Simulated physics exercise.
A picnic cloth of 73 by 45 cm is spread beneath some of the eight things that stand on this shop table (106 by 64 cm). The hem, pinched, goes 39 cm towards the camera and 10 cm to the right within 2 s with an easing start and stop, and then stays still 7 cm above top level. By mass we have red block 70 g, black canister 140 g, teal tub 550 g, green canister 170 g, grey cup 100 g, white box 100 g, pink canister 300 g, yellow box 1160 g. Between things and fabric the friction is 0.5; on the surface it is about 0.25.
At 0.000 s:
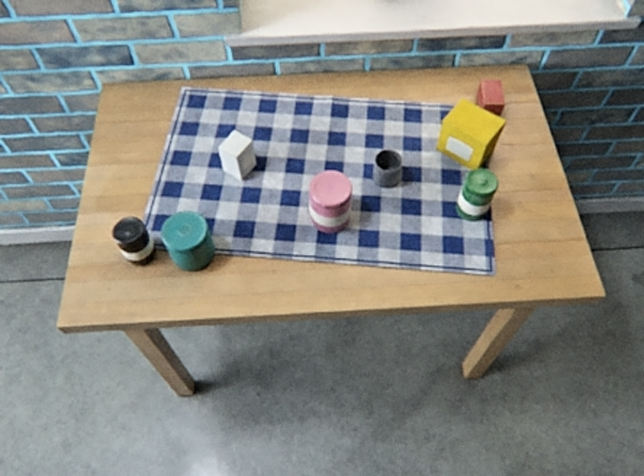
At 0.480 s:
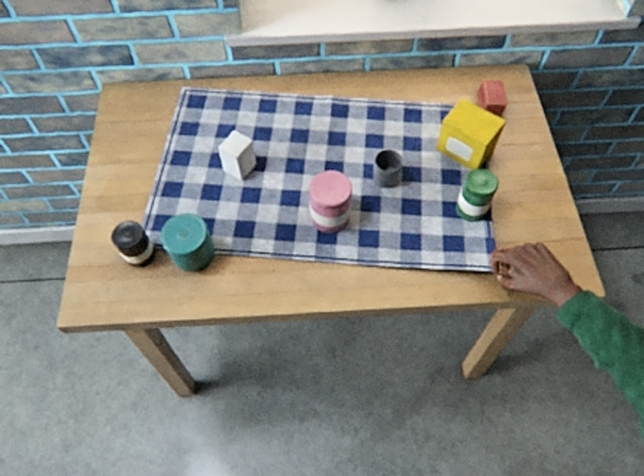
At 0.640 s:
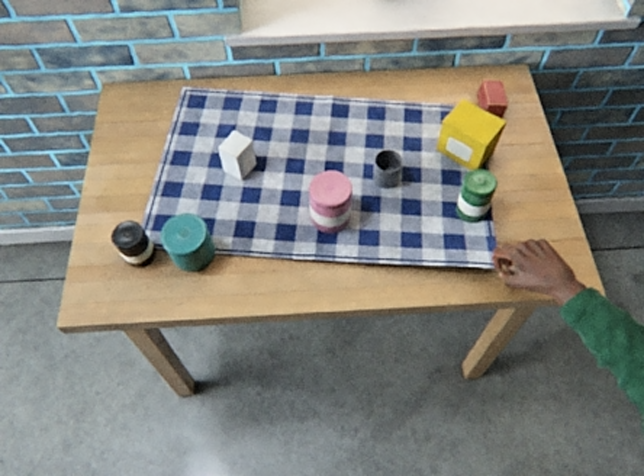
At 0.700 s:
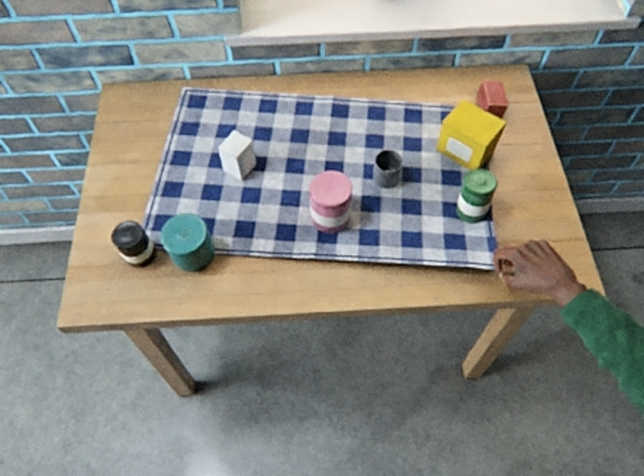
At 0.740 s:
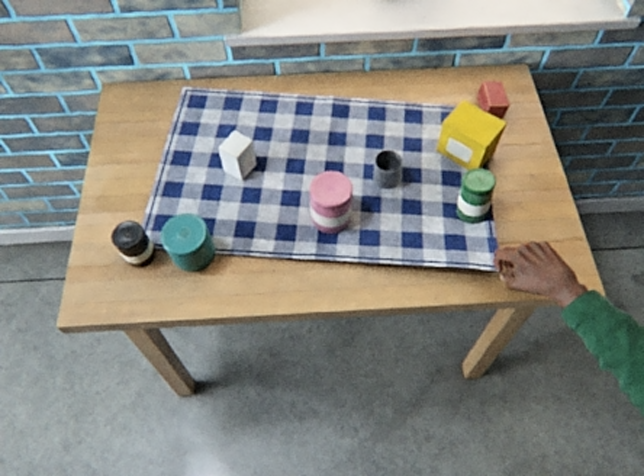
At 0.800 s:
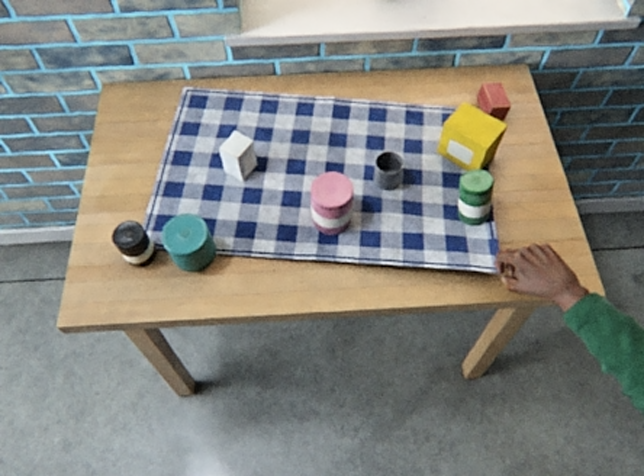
A hand reaches in and tugs the checked cloth very slightly at its near right corner.
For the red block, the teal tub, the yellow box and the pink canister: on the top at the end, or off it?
One by one: Red block: Safe. Teal tub: Lost. Yellow box: Lost. Pink canister: Lost.
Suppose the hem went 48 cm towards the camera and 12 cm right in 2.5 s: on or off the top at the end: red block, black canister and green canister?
Outcome: Red block is still there; black canister is still there; green canister leaves the top.
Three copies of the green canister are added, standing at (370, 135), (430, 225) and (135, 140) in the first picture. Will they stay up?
Respectively, the copies end as follows: Gone from the top, gone from the top, still in place.
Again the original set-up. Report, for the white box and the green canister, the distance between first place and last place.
Final places: White box off the top, green canister off the top.
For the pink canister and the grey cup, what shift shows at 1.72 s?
Pink canister: 20 cm; grey cup: 25 cm.
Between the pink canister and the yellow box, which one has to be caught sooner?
That's the pink one.
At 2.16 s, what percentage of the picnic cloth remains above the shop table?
I'd say close to 50 per cent of it.
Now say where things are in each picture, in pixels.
Shows, red block (493, 91); teal tub (184, 230); yellow box (474, 120); pink canister (331, 187); picnic cloth corners (183, 88) (495, 275), in the first picture.
Shows, black canister (127, 233); picnic cloth corners (183, 88); grip (498, 272), in the second picture.
Shows, picnic cloth corners (183, 88); grip (500, 269), in the third picture.
Shows, picnic cloth corners (183, 88); grip (500, 270), in the fourth picture.
Shows, picnic cloth corners (183, 88); grip (501, 271), in the fifth picture.
Shows, red block (496, 94); teal tub (185, 232); yellow box (476, 124); pink canister (332, 189); picnic cloth corners (184, 88); grip (502, 273), in the sixth picture.
By 1.3 s, 100 % of the picnic cloth is still over the top; yellow box 10 cm off its start, pink canister 9 cm off its start, teal tub 5 cm off its start.
By 1.7 s, 85 % of the picnic cloth is still over the top; yellow box 24 cm off its start, pink canister 22 cm off its start, teal tub 13 cm off its start.
By 2.2 s, 50 % of the picnic cloth is still over the top; pink canister over the edge, yellow box 37 cm off its start at (565, 270), teal tub on its side, 24 cm off its start at (257, 337).
By 2.6 s, 0 % of the picnic cloth is still over the top; pink canister over the edge, yellow box over the edge, teal tub over the edge.
By 4.2 s, 0 % of the picnic cloth is still over the top; pink canister over the edge, yellow box over the edge, teal tub over the edge, red block 4 cm off its start at (503, 102).
